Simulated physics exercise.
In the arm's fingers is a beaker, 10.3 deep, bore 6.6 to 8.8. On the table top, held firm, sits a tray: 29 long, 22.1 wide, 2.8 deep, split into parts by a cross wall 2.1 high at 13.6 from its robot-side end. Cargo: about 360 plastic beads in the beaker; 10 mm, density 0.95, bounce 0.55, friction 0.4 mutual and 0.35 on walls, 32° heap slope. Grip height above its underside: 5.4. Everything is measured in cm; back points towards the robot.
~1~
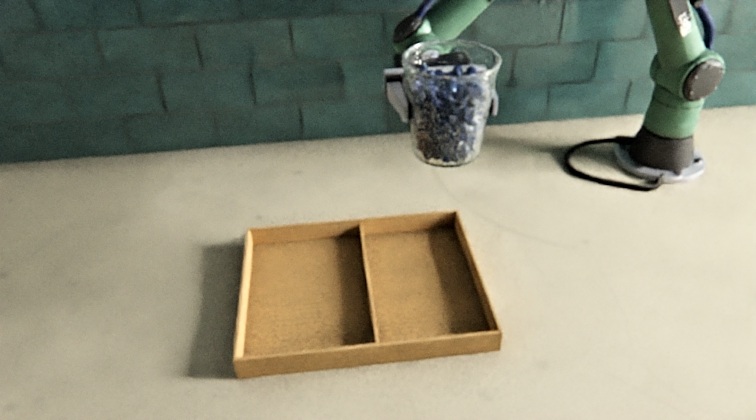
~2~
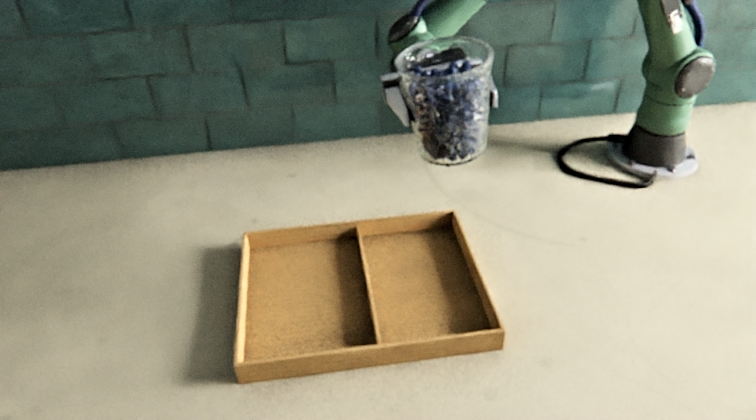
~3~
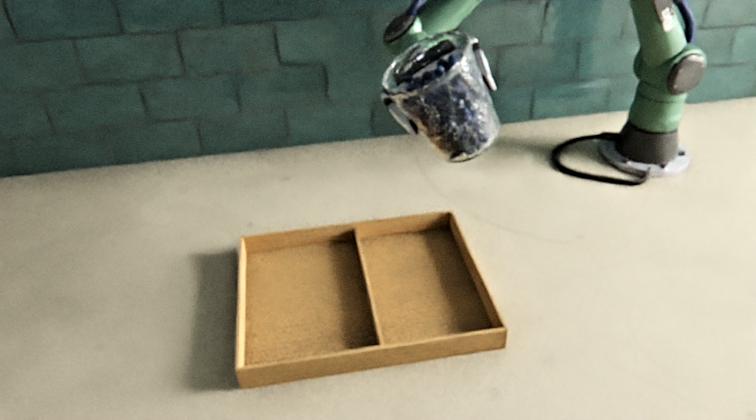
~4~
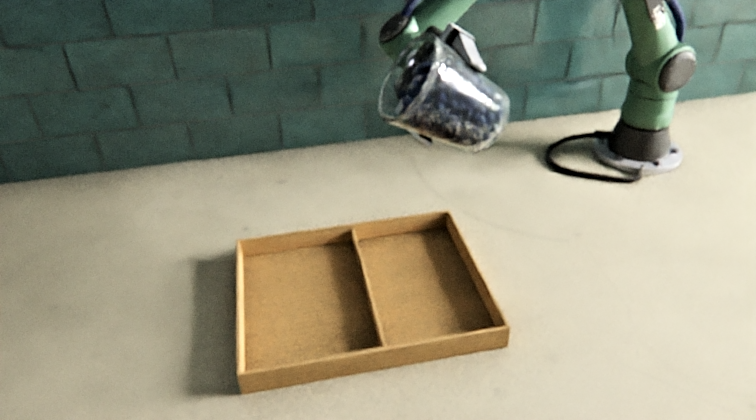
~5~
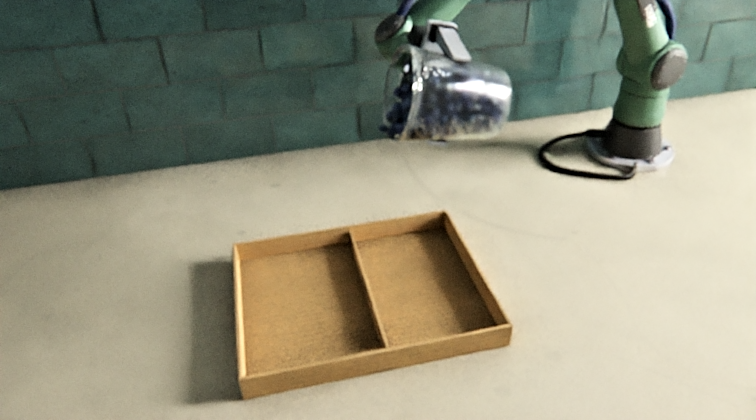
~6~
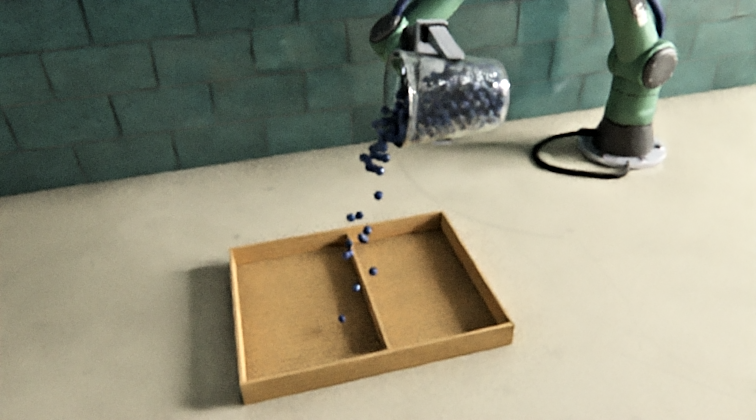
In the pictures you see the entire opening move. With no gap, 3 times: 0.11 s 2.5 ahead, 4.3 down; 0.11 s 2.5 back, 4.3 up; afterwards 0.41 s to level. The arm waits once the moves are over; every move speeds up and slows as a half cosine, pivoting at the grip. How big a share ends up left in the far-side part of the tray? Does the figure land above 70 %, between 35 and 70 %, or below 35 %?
The figure lands between 35 and 70 %.
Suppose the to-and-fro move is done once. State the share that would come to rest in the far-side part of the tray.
I'd expect something close to 30 per cent.
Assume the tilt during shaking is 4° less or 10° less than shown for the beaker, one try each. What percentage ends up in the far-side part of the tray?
About 45 per cent for the first try and 30 per cent for the second.
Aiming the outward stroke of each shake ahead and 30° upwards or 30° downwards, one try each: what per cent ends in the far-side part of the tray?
Near 90 and 75 percent respectively.
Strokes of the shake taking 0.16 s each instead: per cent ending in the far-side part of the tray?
Estimate: Near 40 per cent.
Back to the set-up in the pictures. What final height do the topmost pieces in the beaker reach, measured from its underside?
6.5 cm.
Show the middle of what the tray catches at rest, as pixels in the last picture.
I'd put it at roughly (295, 308).
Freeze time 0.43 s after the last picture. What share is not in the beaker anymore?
By then near 35 % is out.
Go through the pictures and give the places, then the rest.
The first frame shows beaker middle at (448, 108), level; upper third of the load around (450, 91), from x 415 to 485, top at y 70; 362 in the beaker.
The second frame shows beaker middle at (448, 106), tilted 8° forward; upper third of the load around (449, 89), from x 410 to 480, top at y 65.
The third frame shows beaker middle at (448, 104), tilted 29° forward; upper third of the load around (450, 88), from x 405 to 490, top at y 60.
The fourth frame shows beaker middle at (449, 101), tilted 56° forward; upper third of the load around (450, 85), from x 405 to 500, top at y 60.
The fifth frame shows beaker middle at (448, 99), tilted 77° forward; upper third of the load around (458, 84), from x 385 to 500, top at y 70.
The sixth frame shows beaker middle at (447, 97), tilted 85° forward; upper third of the load around (465, 85), from x 340 to 500, top at y 65; 340 in the beaker, 3 in the far-side part, 19 in flight or on a rim.
Then, 0.43 s after the last picture, tilted 85° forward, highest piece 26 above the table; 230 in the beaker, 90 in the far-side part, 4 in the robot-side part, 2 on the table or floor, 36 in flight or on a rim.
Then, 0.86 s after the last picture, tilted 45° forward, highest piece 27 above the table; 174 in the far-side part, 154 in the beaker, 10 on the table or floor, 7 in the robot-side part, 17 in flight or on a rim.
Then, 1.27 s after the last picture, level, highest piece 27 above the table; 188 in the far-side part, 154 in the beaker, 13 on the table or floor, 7 in the robot-side part.
Then, 2.32 s after the last picture, level, highest piece 27 above the table; 188 in the far-side part, 154 in the beaker, 13 on the table or floor, 7 in the robot-side part.
Final count, 188 in the far-side part, 154 in the beaker, 13 on the table or floor, 7 in the robot-side part. That is 52 % in the far-side part of the tray.
